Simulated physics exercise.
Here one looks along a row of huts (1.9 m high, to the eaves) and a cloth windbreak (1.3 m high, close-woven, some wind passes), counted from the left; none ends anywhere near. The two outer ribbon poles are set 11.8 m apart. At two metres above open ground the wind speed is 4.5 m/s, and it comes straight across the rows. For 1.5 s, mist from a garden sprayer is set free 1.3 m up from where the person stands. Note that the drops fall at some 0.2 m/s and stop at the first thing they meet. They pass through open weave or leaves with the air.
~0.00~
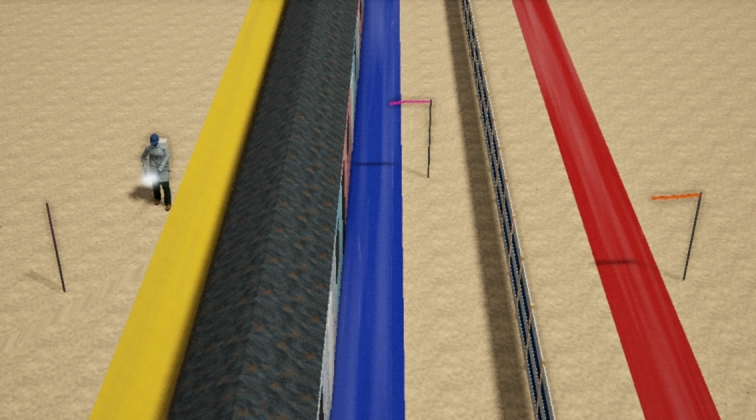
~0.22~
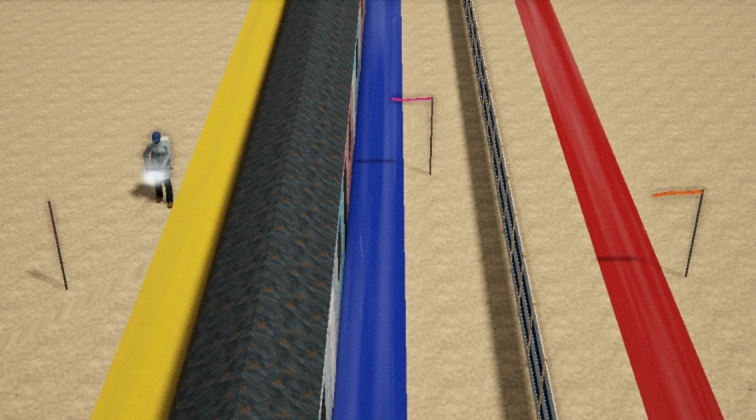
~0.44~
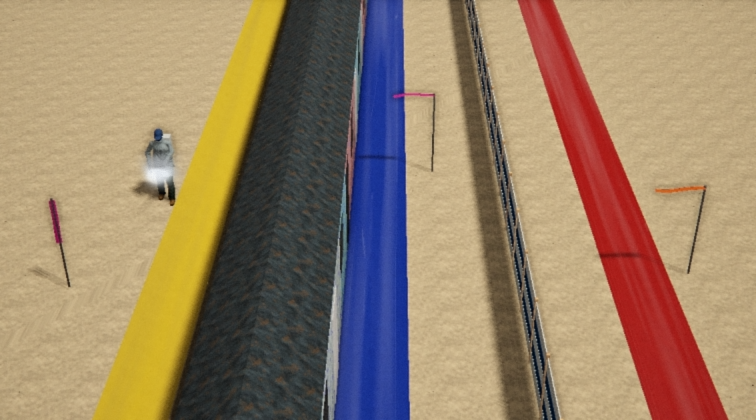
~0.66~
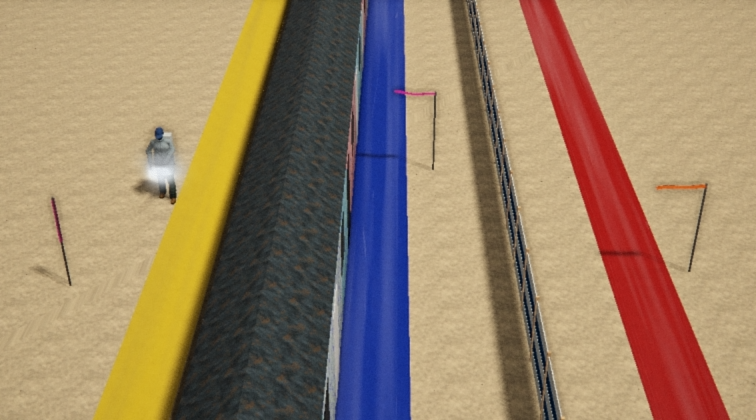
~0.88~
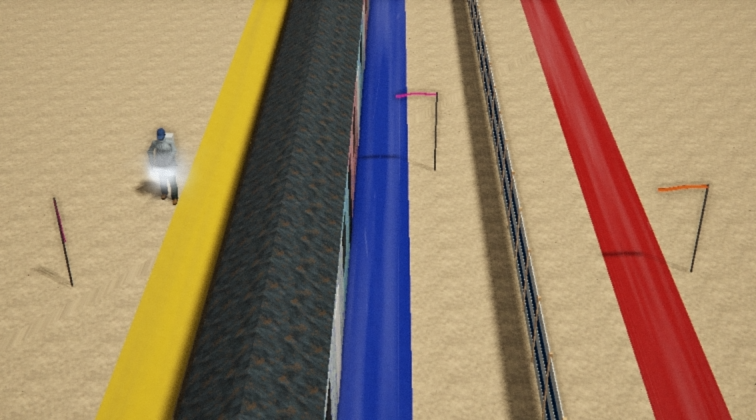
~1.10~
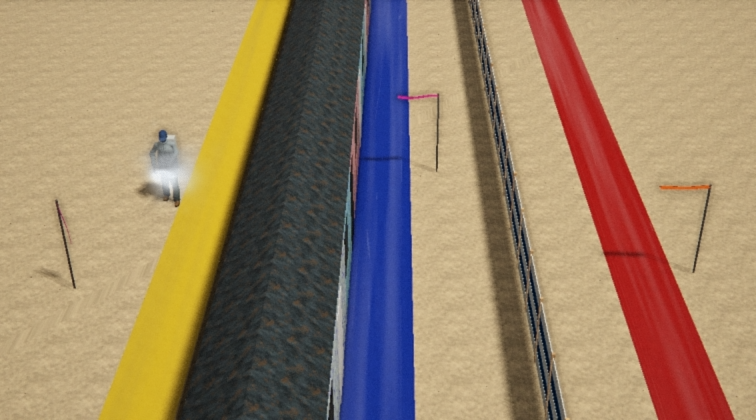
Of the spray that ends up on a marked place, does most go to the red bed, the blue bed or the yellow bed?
Most goes to the yellow one.
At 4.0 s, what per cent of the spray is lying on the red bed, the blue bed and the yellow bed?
About 0 per cent red, 0 per cent blue and 2 per cent yellow.
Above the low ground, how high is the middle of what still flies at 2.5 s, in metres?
About 1.4 m high.
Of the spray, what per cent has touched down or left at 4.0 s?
Roughly 2 per cent by then.
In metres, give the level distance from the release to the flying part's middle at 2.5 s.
About 0.5 m.
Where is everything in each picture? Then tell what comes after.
The first frame shows the spray in the air spans x = 145 to 155 around y = 175 and it comes from (152, 174).
The second frame shows the right ribbon ends at (653, 196), leaning 85 degrees to the left, the spray in the air spans x = 145 to 160 around y = 175, the yellow one passes (179, 269), the blue one passes (374, 271) and the red one passes (633, 274).
The third frame shows the inner ribbon ends at (394, 96), leaning 90 degrees to the left, the spray in the air spans x = 150 to 170 around y = 170 and the top of the cloth windbreak crosses (510, 173).
The fourth frame shows the left ribbon ends at (62, 241), hanging almost straight, the spray in the air spans x = 150 to 175 around y = 170, the yellow one passes (205, 200), the blue one passes (380, 201) and the red one passes (611, 202).
The fifth frame shows the right ribbon ends at (658, 190), leaning 85 degrees to the left and the spray in the air spans x = 150 to 185 around y = 170.
The sixth frame shows the inner ribbon ends at (398, 97), leaning 90 degrees to the left, the spray in the air spans x = 150 to 190 around y = 170 and the top of the cloth windbreak crosses (515, 173).
After 2.5 s, 0 % is no longer flying here, and 0 % lies on the yellow bed, 0 % on the blue bed and 0 % on the red bed; the middle of what still flies is 1.4 m above the low ground, near (181, 168).
After 4.0 s, 2 % is no longer flying here, and 2 % lies on the yellow bed, 0 % on the blue bed and 0 % on the red bed; the middle of what still flies is 1.5 m above the low ground, near (194, 163).
After 8.0 s, 21 % is no longer flying here, and 12 % lies on the yellow bed, 0 % on the blue bed and 0 % on the red bed; the middle of what still flies is 1.8 m above the low ground, near (190, 153).
After 20.0 s, 77 % is no longer flying here, and 18 % lies on the yellow bed, 0 % on the blue bed and 0 % on the red bed.
After 45.0 s, 99 % is no longer flying here, and 20 % lies on the yellow bed, 0 % on the blue bed and 0 % on the red bed.
